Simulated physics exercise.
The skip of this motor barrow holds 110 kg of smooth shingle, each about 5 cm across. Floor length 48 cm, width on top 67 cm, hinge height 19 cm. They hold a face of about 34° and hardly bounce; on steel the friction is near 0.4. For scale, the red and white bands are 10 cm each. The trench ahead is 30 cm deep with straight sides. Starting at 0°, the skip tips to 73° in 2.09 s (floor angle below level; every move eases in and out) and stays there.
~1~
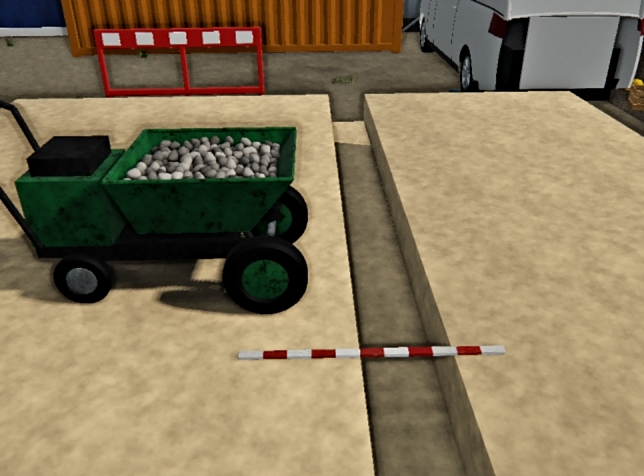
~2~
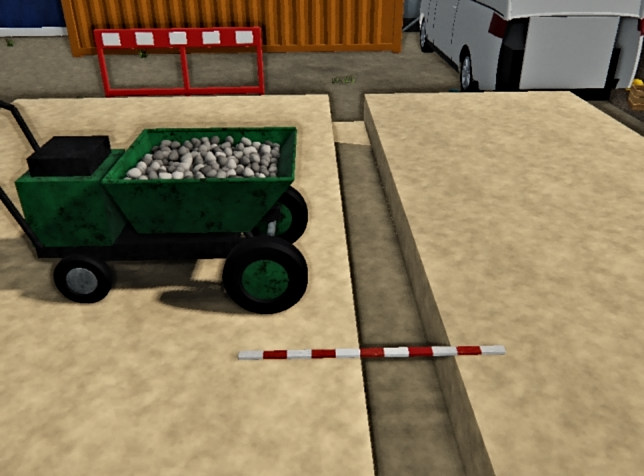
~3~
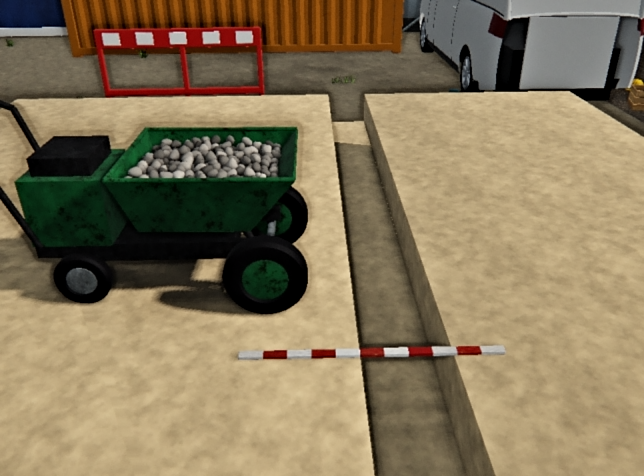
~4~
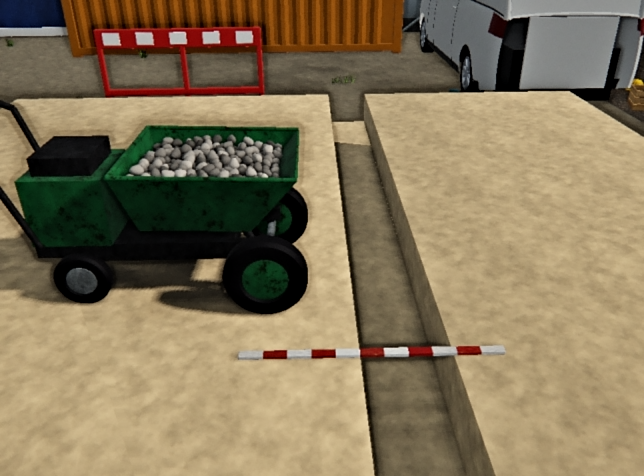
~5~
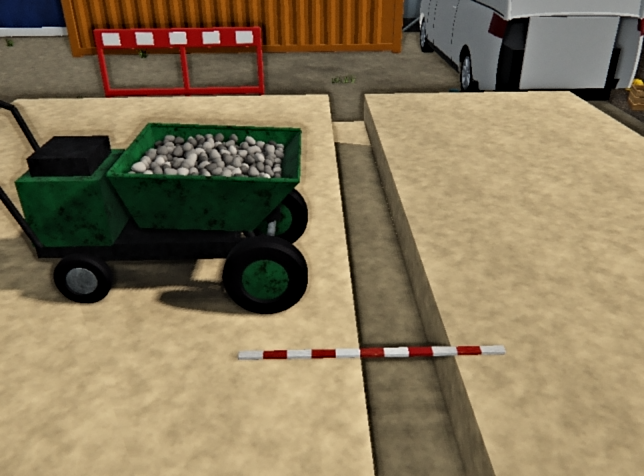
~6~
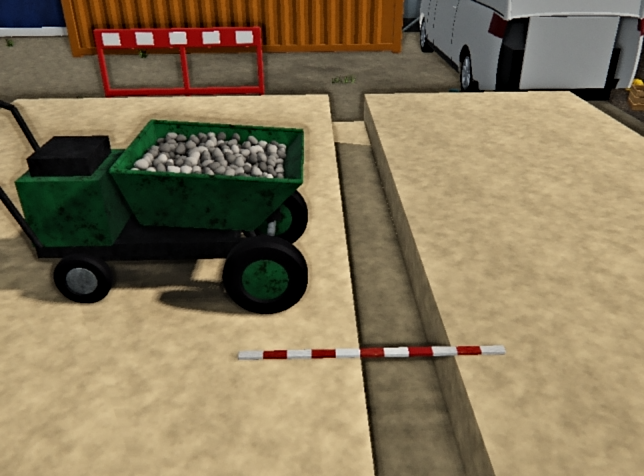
Green skip of grey stones on a small barrow tilting very slightly toward a trench, the wheels and striped pole staying still.
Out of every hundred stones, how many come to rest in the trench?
Close to 92 in a hundred.
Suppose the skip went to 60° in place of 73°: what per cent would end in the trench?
It would be near 90 per cent.
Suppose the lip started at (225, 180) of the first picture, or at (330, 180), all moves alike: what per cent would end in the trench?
First some 85, then 50 per cent.
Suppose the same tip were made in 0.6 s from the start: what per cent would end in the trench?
Then about 60 per cent.
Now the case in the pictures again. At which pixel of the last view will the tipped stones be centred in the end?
Near (396, 309).
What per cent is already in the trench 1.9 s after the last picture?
About 70 per cent by then.
Then, 1.2 s after the last picture the floor is at 62°, 91 % in the skip, 9 % in the trench; the foremost stones are at (419, 276).
Then, 1.9 s after the last picture the floor is at 73°, 24 % in the skip, 68 % in the trench, 8 % past the trench; the foremost stones are at (503, 268).
Then, 2.2 s after the last picture the floor is at 73°, 6 % in the skip, 85 % in the trench, 8 % past the trench; the foremost stones are at (531, 272).
Then, 4.2 s after the last picture the floor is at 73°, 0 % in the skip, 92 % in the trench, 8 % past the trench; the foremost stones are at (537, 271).
